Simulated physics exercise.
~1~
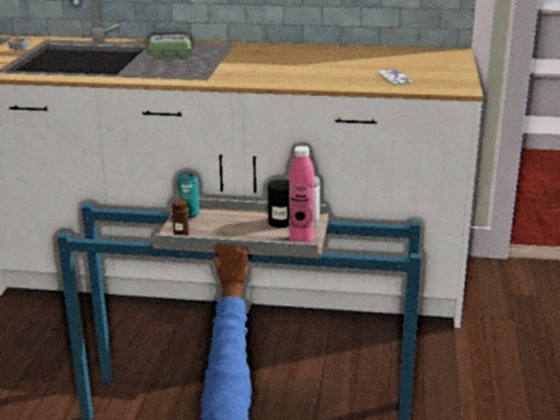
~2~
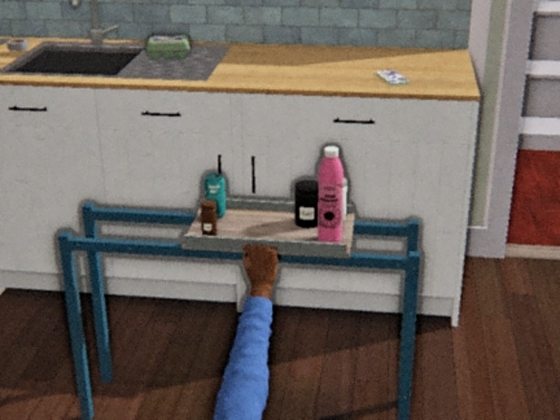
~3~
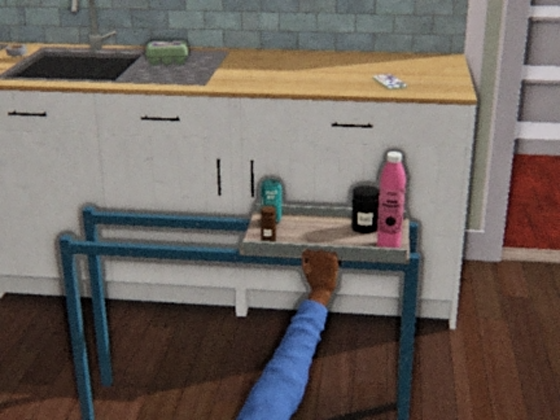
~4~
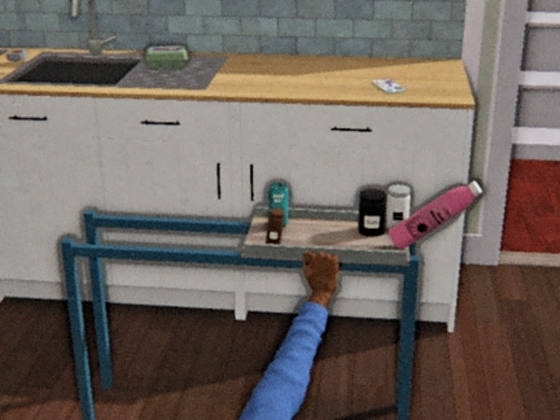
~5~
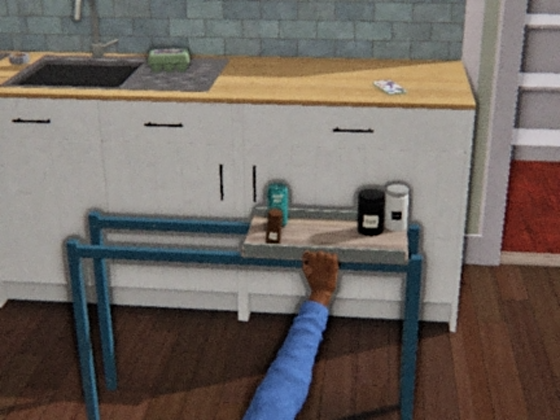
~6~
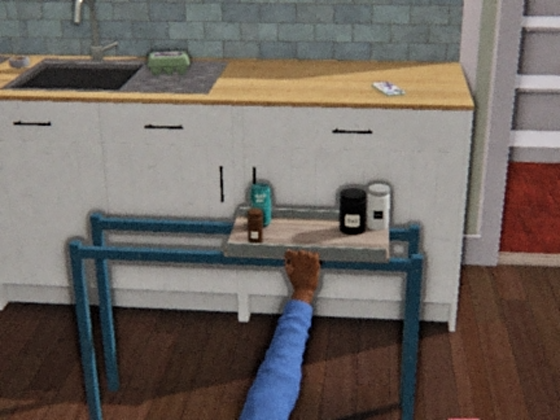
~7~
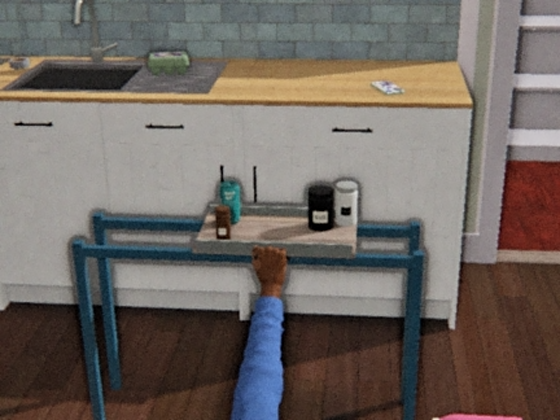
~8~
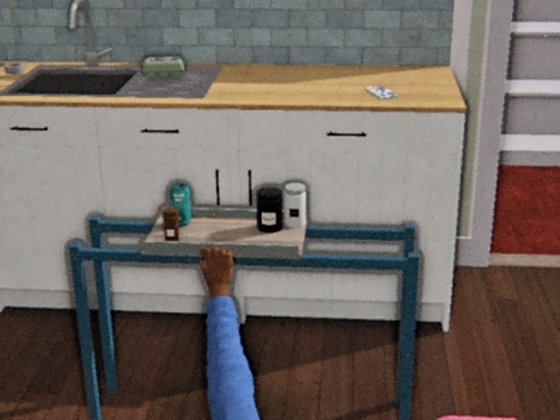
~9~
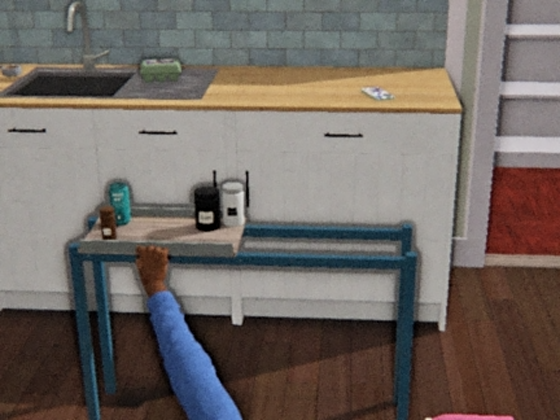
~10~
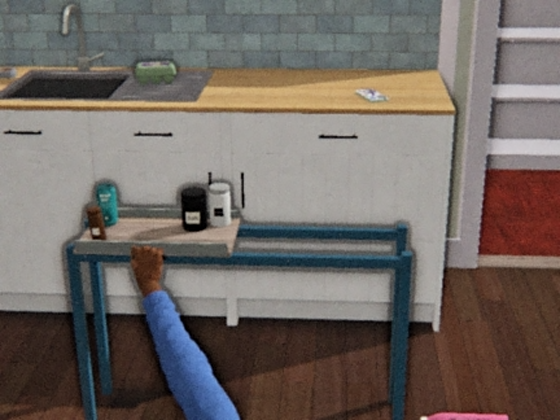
A hand slides a tray right, the pink bottle falls off, then slides it left.
